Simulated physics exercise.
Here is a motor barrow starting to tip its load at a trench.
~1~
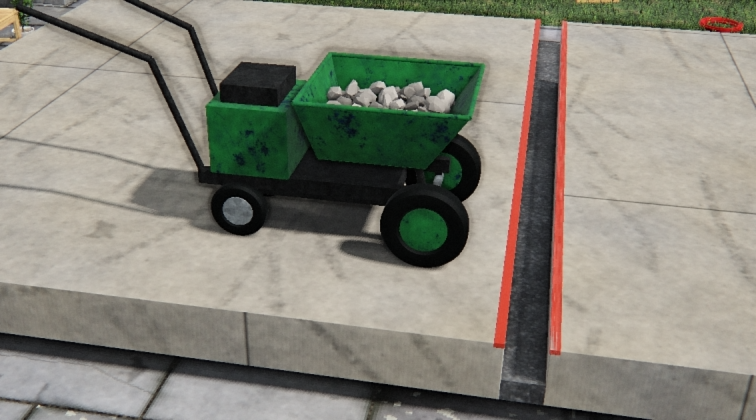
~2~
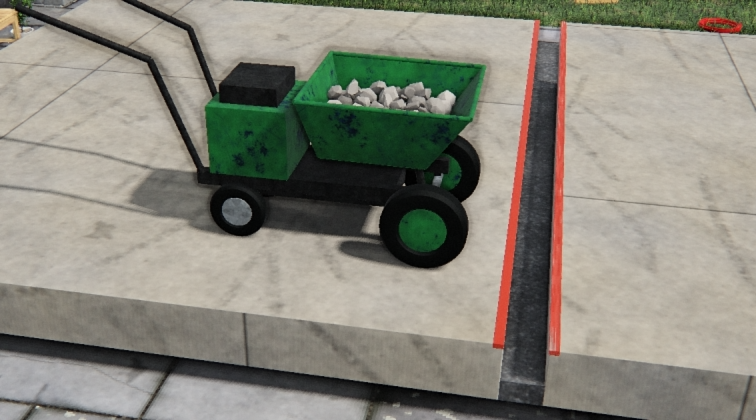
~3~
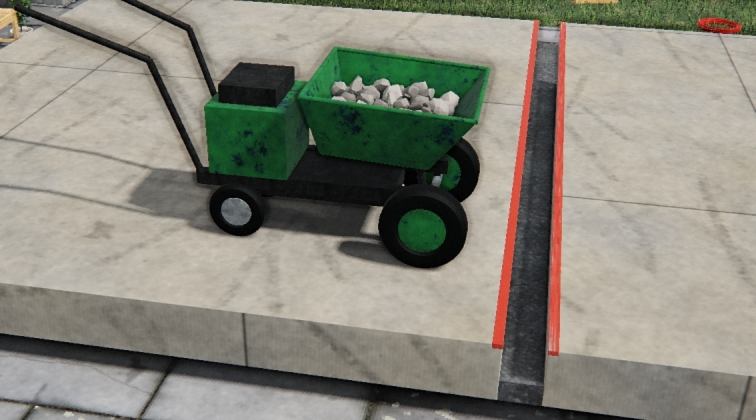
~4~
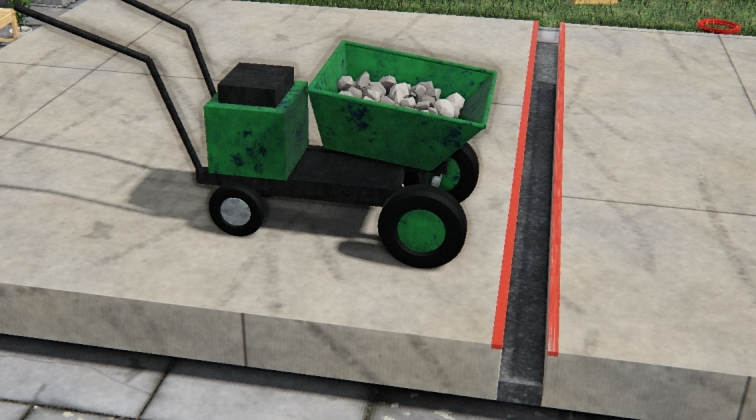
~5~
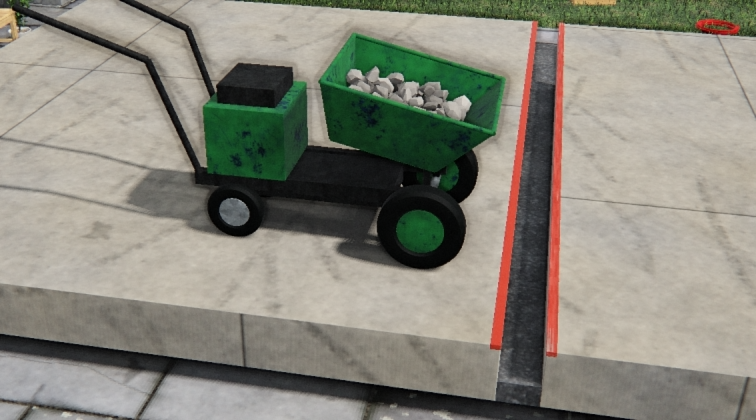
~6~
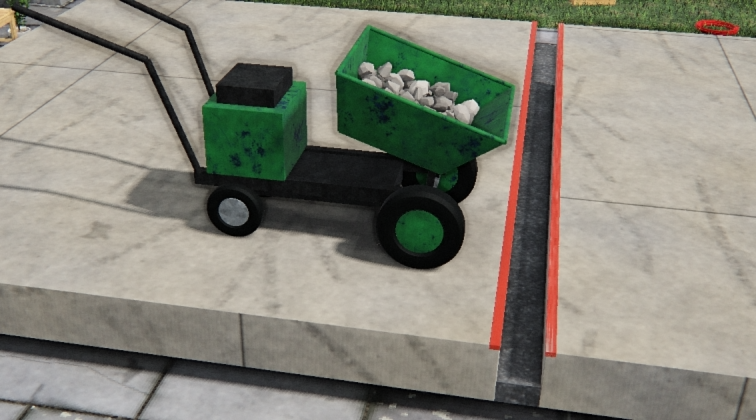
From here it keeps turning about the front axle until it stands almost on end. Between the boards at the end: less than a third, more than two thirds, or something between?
The trench ends with under a third of it.
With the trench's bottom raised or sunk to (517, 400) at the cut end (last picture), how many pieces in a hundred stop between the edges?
It comes to 10 per cent or so.
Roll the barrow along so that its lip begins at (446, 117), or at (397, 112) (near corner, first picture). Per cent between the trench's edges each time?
Near 50 % and 70 %.
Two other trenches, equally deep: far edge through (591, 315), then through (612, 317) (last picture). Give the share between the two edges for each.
About 80 and 90 per cent.
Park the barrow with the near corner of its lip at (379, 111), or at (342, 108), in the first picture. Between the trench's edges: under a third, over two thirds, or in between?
At the first place between a third and two thirds, at the second less than a third.
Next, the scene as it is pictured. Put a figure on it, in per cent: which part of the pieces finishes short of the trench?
Roughly 0 in a hundred.
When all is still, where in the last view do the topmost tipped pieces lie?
At about (574, 232).
Just after the last frame, skip tipped steeply; every one in the skip.
A moment on, skip tipped right over; the larger part in the skip; about a tenth beyond it; just a few falling.
Further on, skip tipped right over; roughly a quarter in the skip; just a few in or heaped over the trench; the larger part beyond it.
When it is over, skip tipped right over; about a tenth in the skip; about a tenth in or heaped over the trench; the larger part beyond it.
